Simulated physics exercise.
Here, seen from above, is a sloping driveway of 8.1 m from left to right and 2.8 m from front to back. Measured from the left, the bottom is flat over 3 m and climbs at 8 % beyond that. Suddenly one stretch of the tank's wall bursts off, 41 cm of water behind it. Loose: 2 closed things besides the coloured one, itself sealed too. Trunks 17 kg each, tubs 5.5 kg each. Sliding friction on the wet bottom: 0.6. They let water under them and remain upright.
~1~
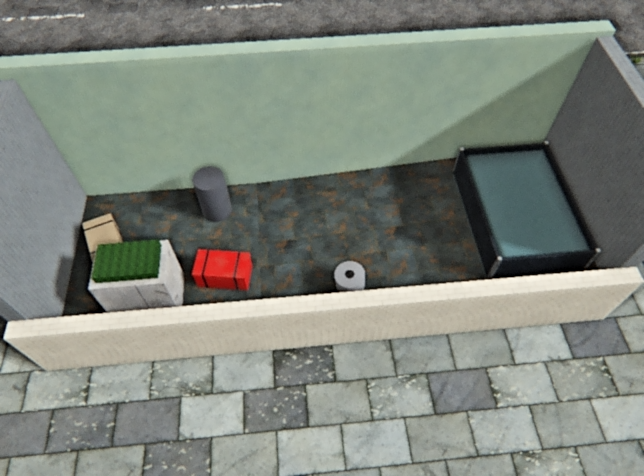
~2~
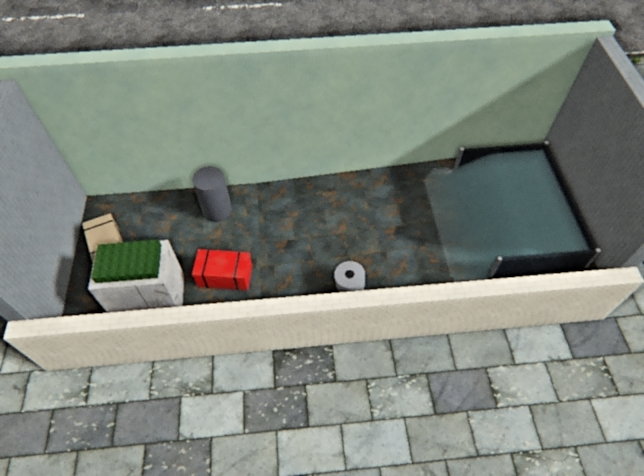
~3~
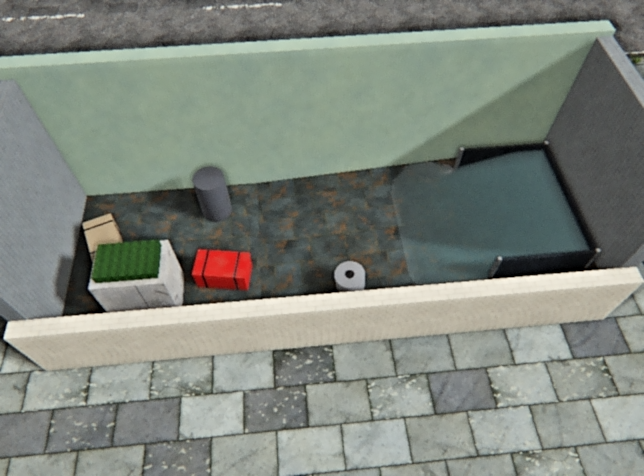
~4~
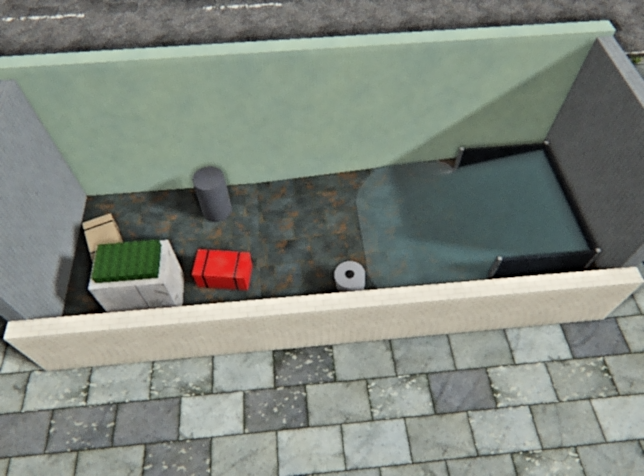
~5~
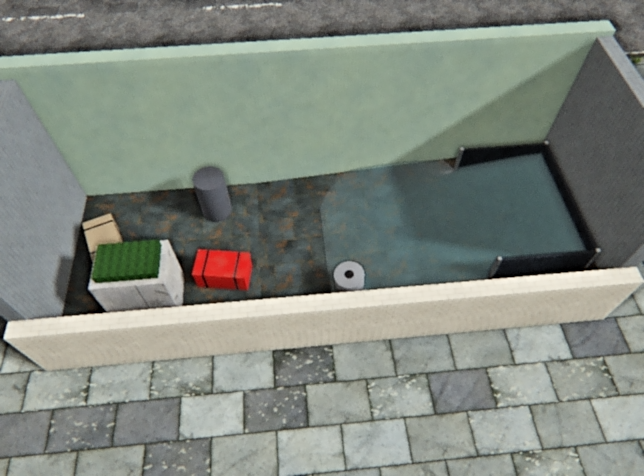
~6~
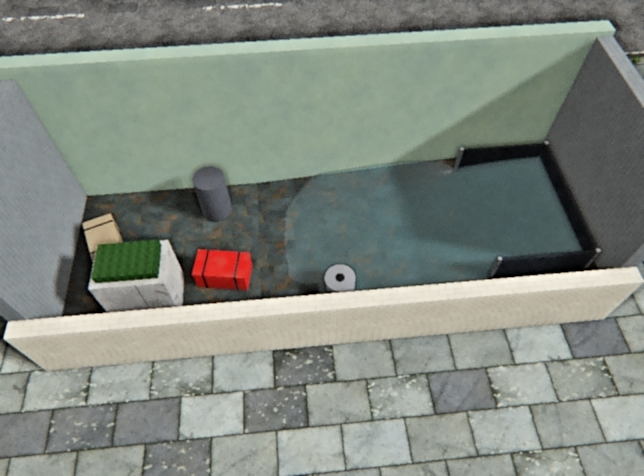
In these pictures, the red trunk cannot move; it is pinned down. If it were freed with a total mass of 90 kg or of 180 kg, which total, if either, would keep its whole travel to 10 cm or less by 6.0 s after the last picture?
Ends up fine with the lighter.
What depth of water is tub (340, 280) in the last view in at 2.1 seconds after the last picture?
About 14 cm.
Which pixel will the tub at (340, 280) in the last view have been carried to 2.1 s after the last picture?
Look about (198, 287).
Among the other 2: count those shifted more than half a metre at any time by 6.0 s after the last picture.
2.
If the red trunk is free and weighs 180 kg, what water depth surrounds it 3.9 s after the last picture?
About 12 cm.
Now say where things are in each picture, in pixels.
In the first picture, the red trunk at (221, 264) rests on the ground; 2.8 m2 under water; 0 of 3 have shifted.
In the second picture, the red trunk at (221, 264), on the bottom; water covers 4.2 m2; 0 of 3 have shifted.
In the third picture, the red trunk at (221, 264), on the bottom; water covers 5.8 m2; 0 of 3 have shifted.
In the fourth picture, the red trunk at (221, 264) rests on the ground; 7.6 m2 under water; 0 of 3 have shifted.
In the fifth picture, the red trunk at (221, 264), on the bottom; water covers 9.1 m2; 0 of 3 have shifted.
In the sixth picture, the red trunk at (221, 264), on the bottom; 10.7 m2 under water; 1 of 3 have shifted.
Then, 0.4 s after the last picture the red trunk would be 0 cm from its start with 90 kg and 0 cm from its start with 180 kg; 3 cm of water round it then.
Then, 2.1 s after the last picture the red trunk would be 0 cm from its start with 90 kg and 0 cm from its start with 180 kg; 11 cm of water round it then.
Then, 3.9 s after the last picture the red trunk would be 0 cm from its start with 90 kg and 0 cm from its start with 180 kg; 12 cm of water round it then.
Then, 6.0 s after the last picture the red trunk would be 0 cm from its start with 90 kg and 0 cm from its start with 180 kg; 11 cm of water round it then.
